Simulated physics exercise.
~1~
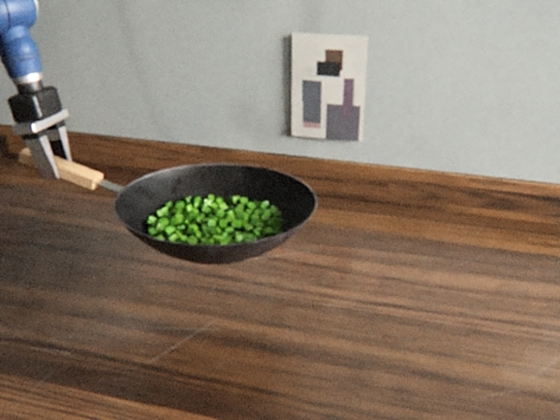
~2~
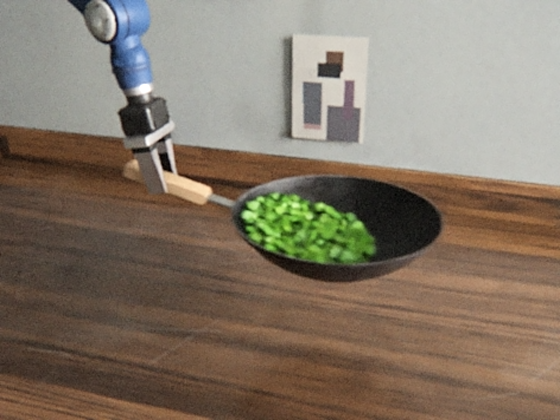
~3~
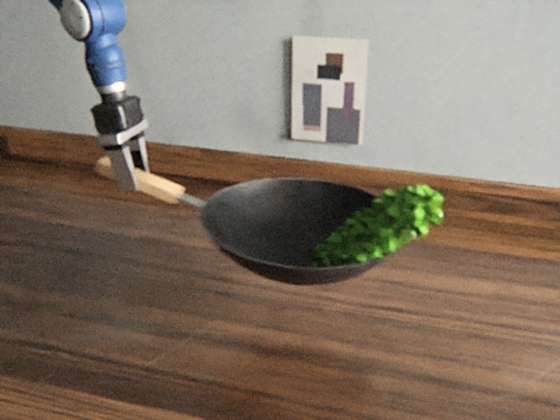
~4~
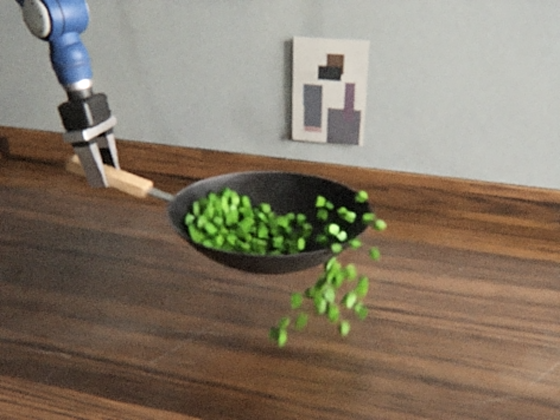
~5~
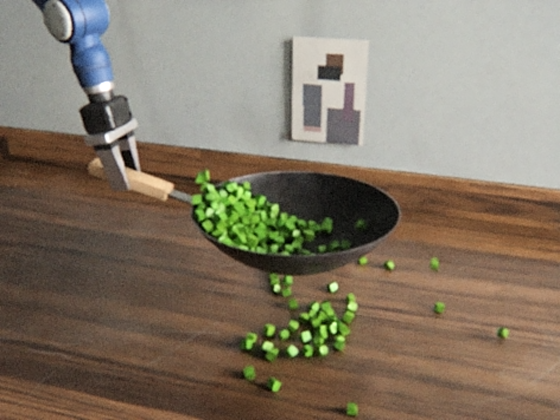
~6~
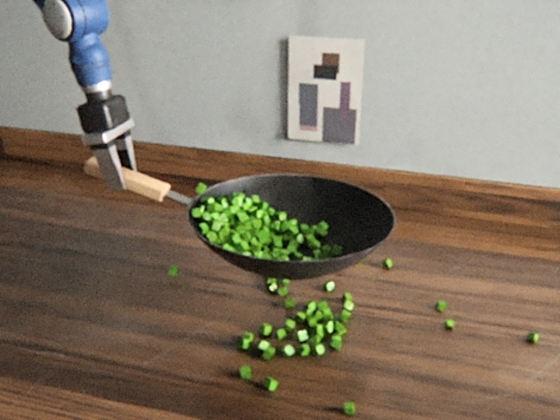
Above a wooden table, a robot arm jerks a wok, spilling some green vegetable pieces.
